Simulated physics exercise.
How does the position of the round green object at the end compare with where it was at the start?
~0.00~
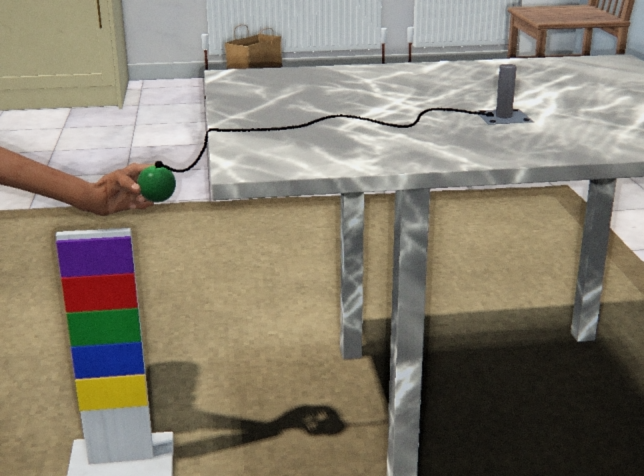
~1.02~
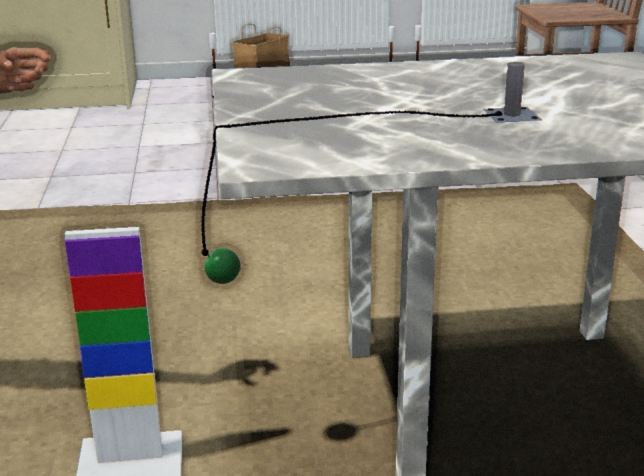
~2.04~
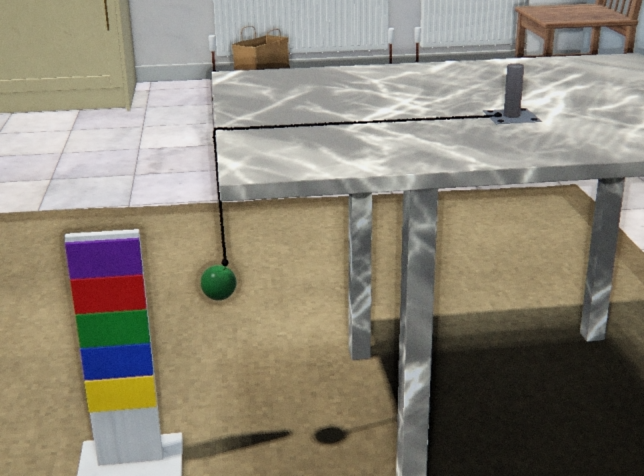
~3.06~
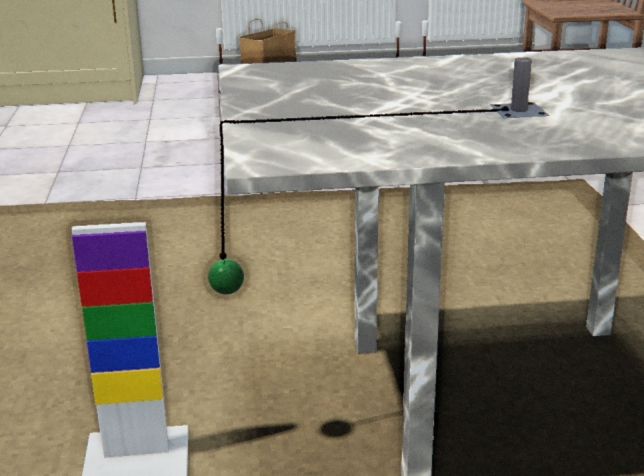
At the start it was held up in the hand, higher than the top of the coloured bands and left of the table. At the end it hangs lower and farther right, below the table's edge and level with the red band.
